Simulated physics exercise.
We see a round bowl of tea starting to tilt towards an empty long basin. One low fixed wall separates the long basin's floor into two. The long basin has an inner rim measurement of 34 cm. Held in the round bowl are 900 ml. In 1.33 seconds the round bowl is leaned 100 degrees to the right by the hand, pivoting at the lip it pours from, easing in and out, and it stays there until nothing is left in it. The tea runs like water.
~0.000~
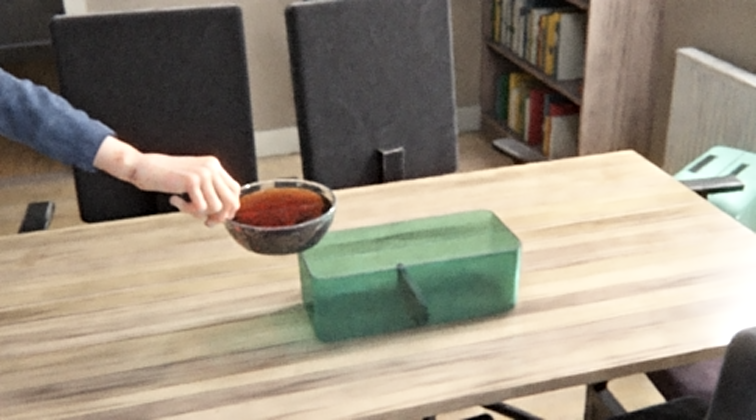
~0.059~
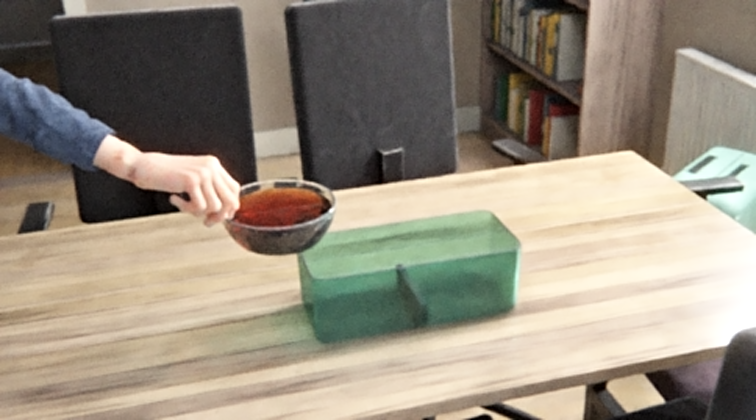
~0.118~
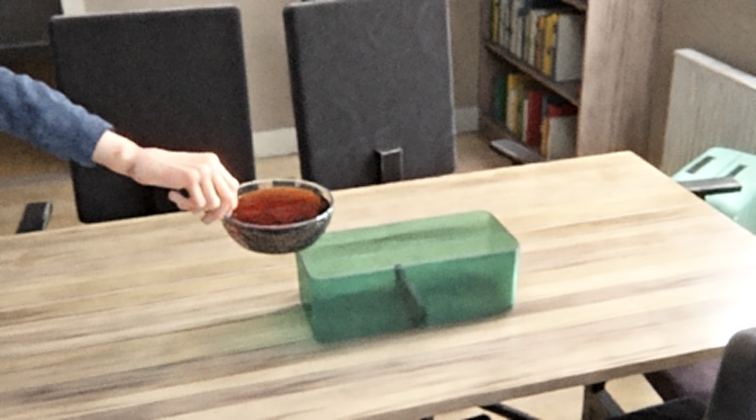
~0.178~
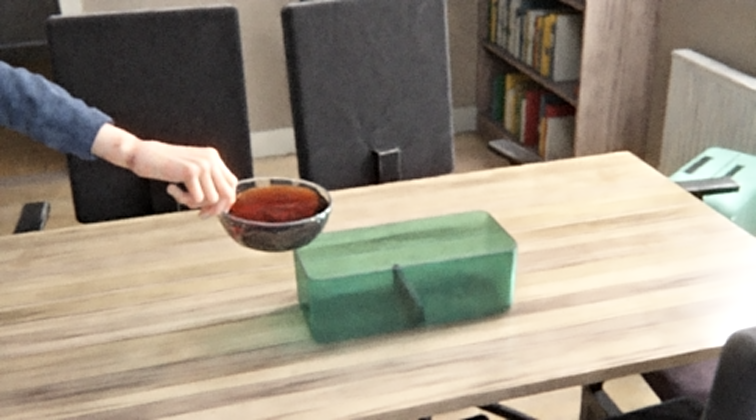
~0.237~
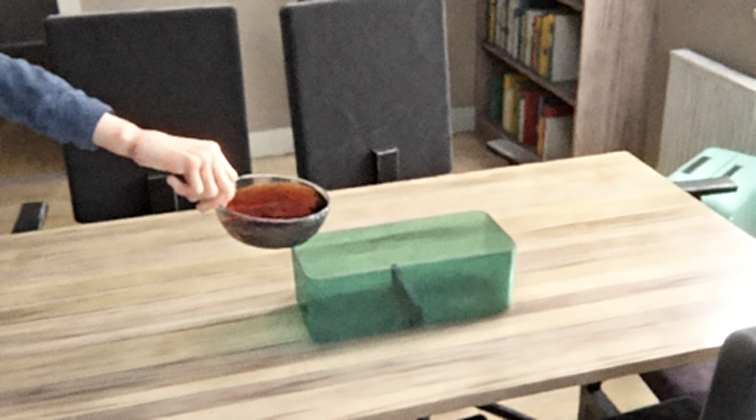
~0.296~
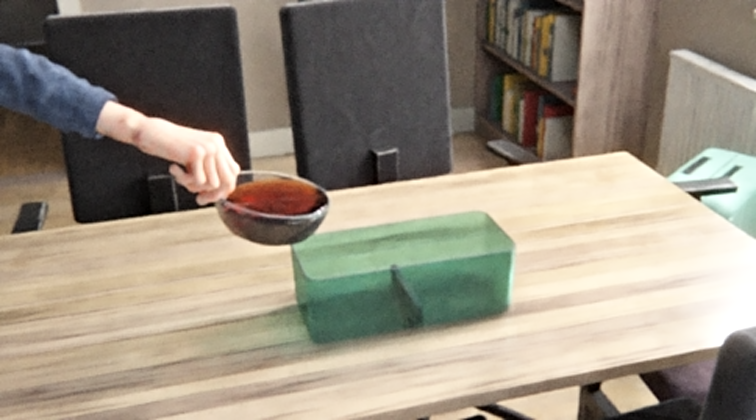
A hand holds a round bowl of tea by a green basin, tilting it slightly right.
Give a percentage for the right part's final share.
My figure is 33 %.
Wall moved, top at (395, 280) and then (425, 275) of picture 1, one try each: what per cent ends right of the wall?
Some 60 in a hundred, then some 5 in a hundred.
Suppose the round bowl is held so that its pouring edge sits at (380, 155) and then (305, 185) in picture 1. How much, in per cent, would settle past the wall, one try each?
90 in a hundred, followed by 15 in a hundred.
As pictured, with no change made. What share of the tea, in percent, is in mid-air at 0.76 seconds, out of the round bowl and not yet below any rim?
Near 36 per cent at that moment.
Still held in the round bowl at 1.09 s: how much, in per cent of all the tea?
About 2 per cent.
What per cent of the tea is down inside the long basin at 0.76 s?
Roughly 24 per cent.
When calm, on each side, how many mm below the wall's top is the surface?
Some 12 mm on the left and 24 mm on the right.
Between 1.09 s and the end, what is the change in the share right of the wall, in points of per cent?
Net gain of about 2.
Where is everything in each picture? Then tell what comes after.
It leans 0°; its right rim is at (334, 196); the tea meets the walls at (224, 216) and (332, 201); the long basin's rim runs from (304, 259) to (507, 228); the wall's top is at (411, 284), in the first frame.
It leans 0°; its right rim is at (334, 197); the tea meets the walls at (223, 216) and (331, 201), in the second frame.
It leans 2°; its right rim is at (332, 197); the tea meets the walls at (221, 214) and (330, 200), in the third frame.
It leans 4°; its right rim is at (330, 197); the tea meets the walls at (220, 212) and (327, 198), in the fourth frame.
It leans 8°; its right rim is at (329, 197); the tea meets the walls at (218, 208) and (326, 195), in the fifth frame.
It leans 12°; its right rim is at (328, 198); the tea meets the walls at (218, 205) and (326, 193), in the sixth frame.
Then, 0.76 s in, the tilt is 61° and 41 per cent is still to pour, 23 is left of the wall and 0 right of it.
Then, 1.09 s in, the tilt is 92° and 2 per cent is still to pour, 59 is left of the wall and 32 right of it.
Then, 1.45 s in, the tilt is 100° and 0 per cent is still to pour, 67 is left of the wall and 32 right of it.
Then, 1.83 s in, the tilt is 100° and 0 per cent is still to pour, 66 is left of the wall and 33 right of it.
Finally, 66 per cent lies left of the wall, 33 right of it and 1 outside.
